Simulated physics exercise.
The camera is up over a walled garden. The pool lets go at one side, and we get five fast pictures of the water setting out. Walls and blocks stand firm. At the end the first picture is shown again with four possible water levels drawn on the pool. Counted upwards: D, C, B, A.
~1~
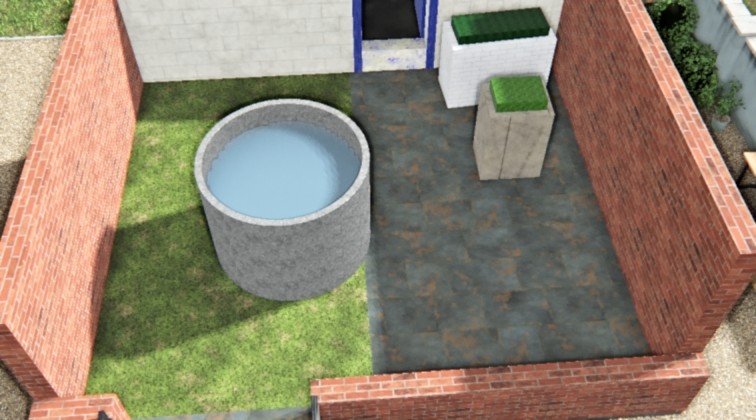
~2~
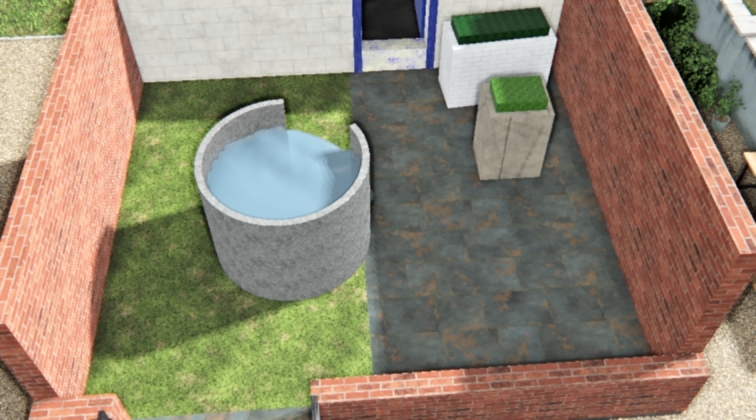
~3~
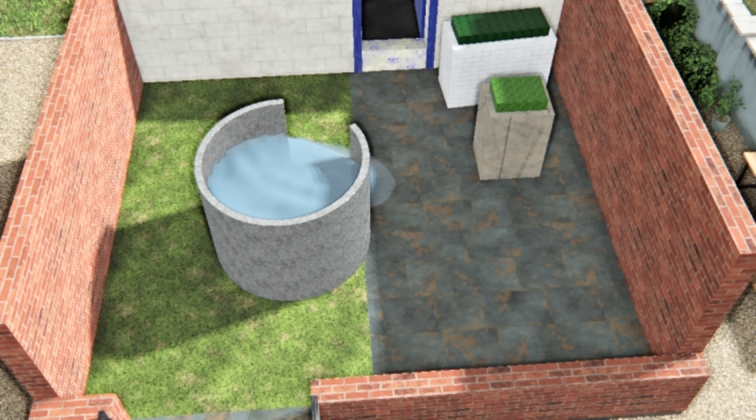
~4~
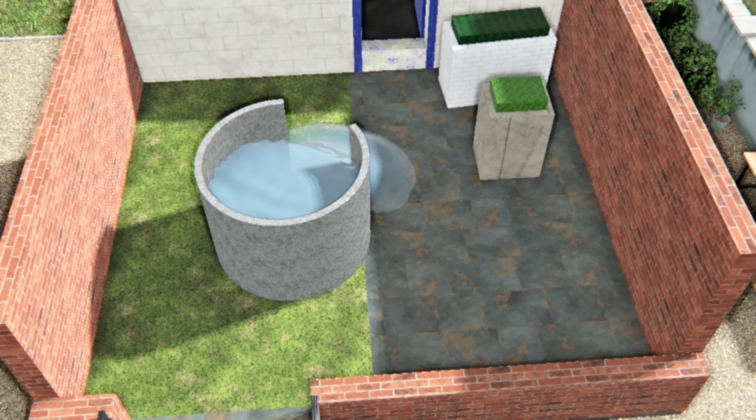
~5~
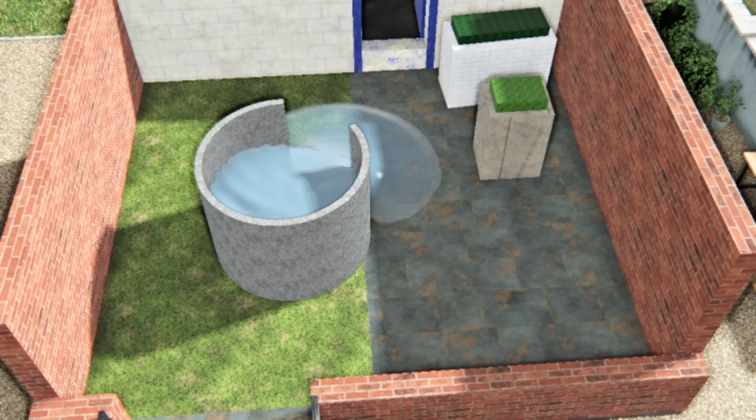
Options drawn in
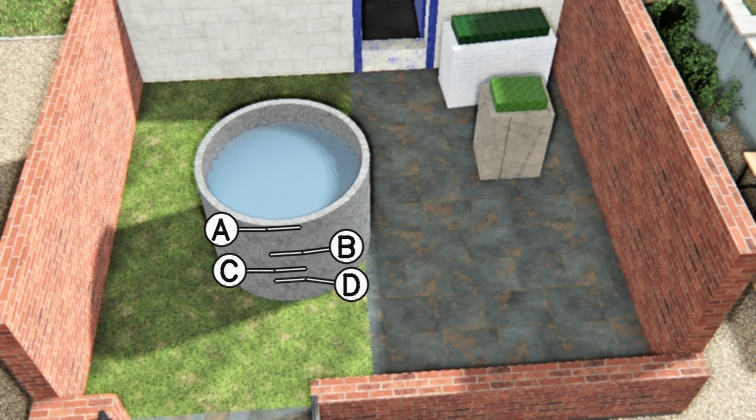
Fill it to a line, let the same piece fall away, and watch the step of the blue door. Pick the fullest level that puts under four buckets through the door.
It is B.
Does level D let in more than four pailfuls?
No.
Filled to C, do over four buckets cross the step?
No, that is safe.
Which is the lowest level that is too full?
The answer is A.
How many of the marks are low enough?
Three of them.
On the marked copy, A at (282, 228); B at (286, 253); C at (289, 269); D at (291, 280); from the bottom up D, C, B, A.
With A, about 8 bucketfuls get in.
With B, a splash gets over, under a bucket.
With C, nothing gets over.
With D, nothing gets over.
